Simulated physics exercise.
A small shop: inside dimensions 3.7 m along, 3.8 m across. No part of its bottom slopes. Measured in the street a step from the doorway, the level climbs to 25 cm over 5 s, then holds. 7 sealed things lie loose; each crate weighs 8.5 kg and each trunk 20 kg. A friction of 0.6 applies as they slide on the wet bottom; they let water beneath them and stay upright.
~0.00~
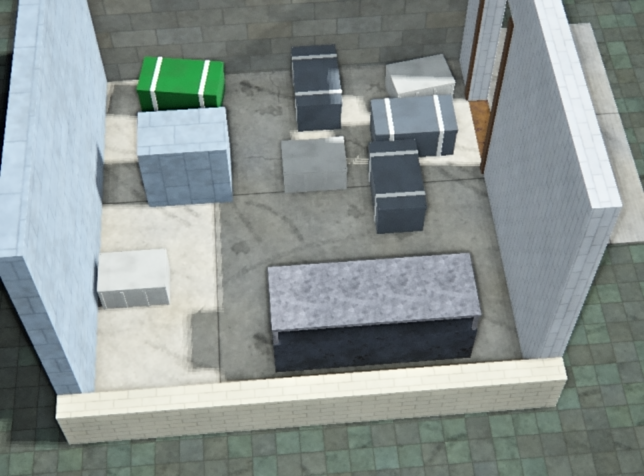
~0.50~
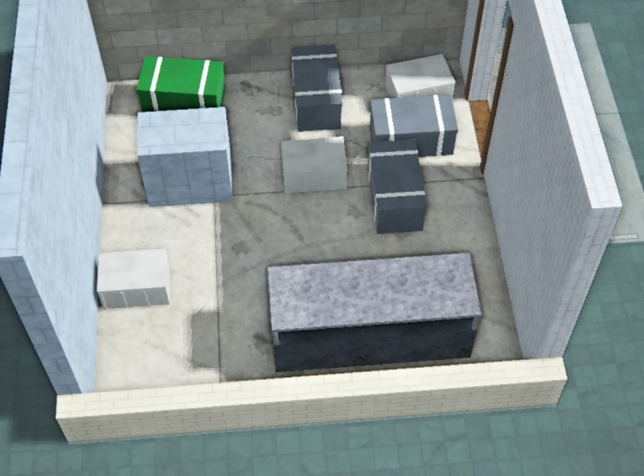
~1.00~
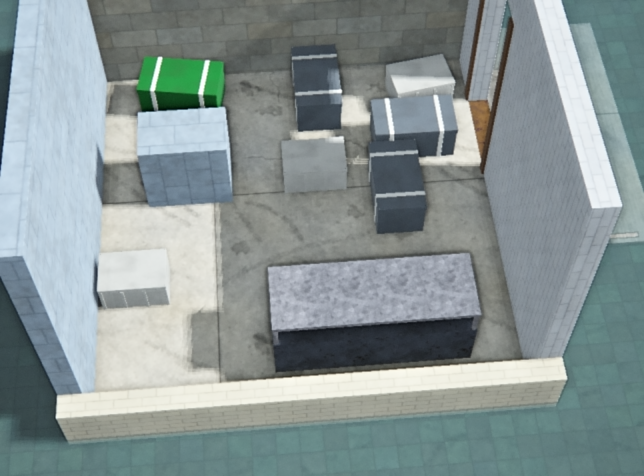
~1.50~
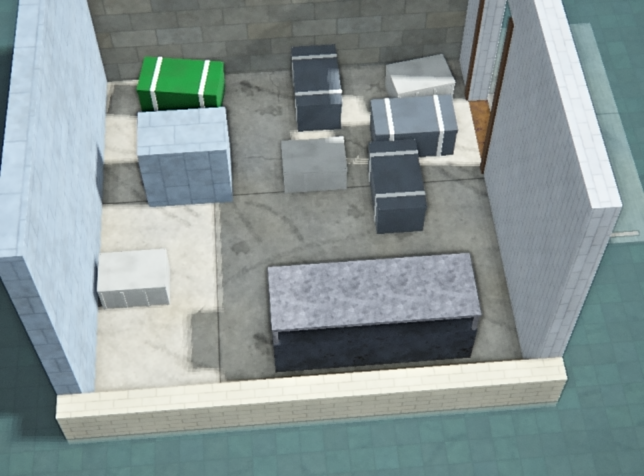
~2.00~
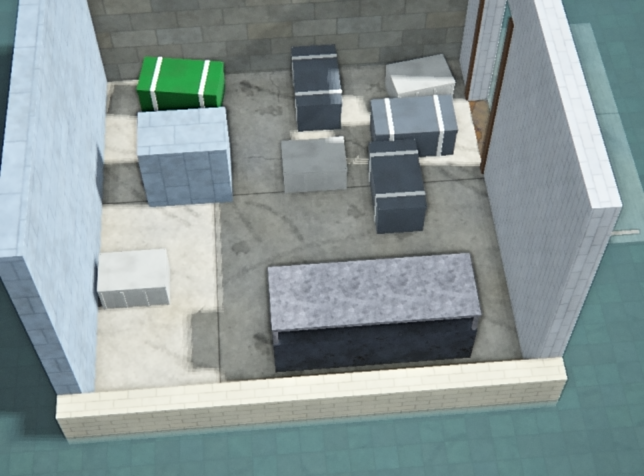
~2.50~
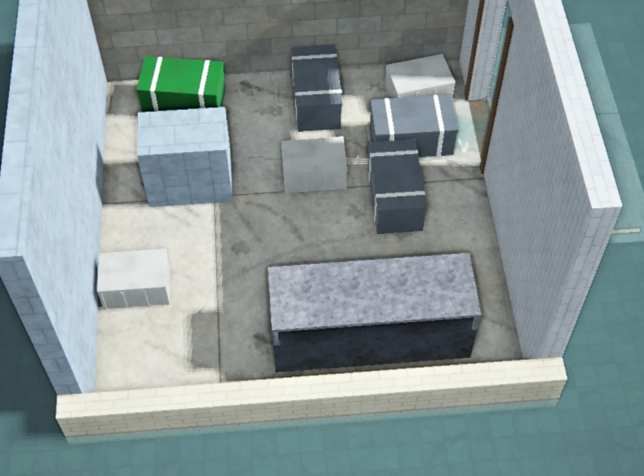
Small shop seen from above, water rising over the tiled street outside and starting in at the doorway, trunks inside staying still.
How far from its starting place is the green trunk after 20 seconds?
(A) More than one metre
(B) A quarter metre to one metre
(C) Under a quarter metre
B, A quarter metre to one metre.
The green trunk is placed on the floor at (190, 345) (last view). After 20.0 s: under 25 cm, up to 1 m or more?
What happens is it creeps a short distance.
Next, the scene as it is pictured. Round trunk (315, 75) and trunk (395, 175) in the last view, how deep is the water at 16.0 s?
Some 17 cm at the first, some 16 cm at the second.
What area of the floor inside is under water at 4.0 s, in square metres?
My estimate is roughly 3.0 m2.
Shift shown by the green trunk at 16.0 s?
Shift: About 60 cm.
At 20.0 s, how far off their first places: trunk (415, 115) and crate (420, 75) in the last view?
Net displacement, in order: 250 cm; 200 cm.
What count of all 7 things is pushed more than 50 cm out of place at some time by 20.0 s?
7.
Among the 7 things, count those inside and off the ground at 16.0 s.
I'd say 7 of them.
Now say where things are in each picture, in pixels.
The first frame shows the green trunk at (180, 76) rests on the ground; water covers 0.0 m2; 0 of 7 have shifted.
The second frame shows the green trunk at (180, 76), on the bottom; 0.0 m2 under water; 0 of 7 have shifted.
The third frame shows the green trunk at (180, 76), on the bottom; 0.0 m2 under water; 0 of 7 have shifted.
The fourth frame shows the green trunk at (180, 76) rests on the ground; 0.0 m2 under water; 0 of 7 have shifted.
The fifth frame shows the green trunk at (180, 76), on the bottom; water covers 0.0 m2; 0 of 7 have shifted.
The sixth frame shows the green trunk at (180, 76), on the bottom; water covers 0.2 m2; 0 of 7 have shifted.
After 4.0 s the green trunk is near (180, 76), 0.0 m from its start, aground; 0 afloat.
After 9.0 s the green trunk is near (140, 101), 0.5 m from its start, afloat; 6 afloat.
After 16.0 s the green trunk is near (142, 110), 0.7 m from its start, afloat; 7 afloat.
After 20.0 s the green trunk is near (146, 109), 0.6 m from its start, afloat; 7 afloat.
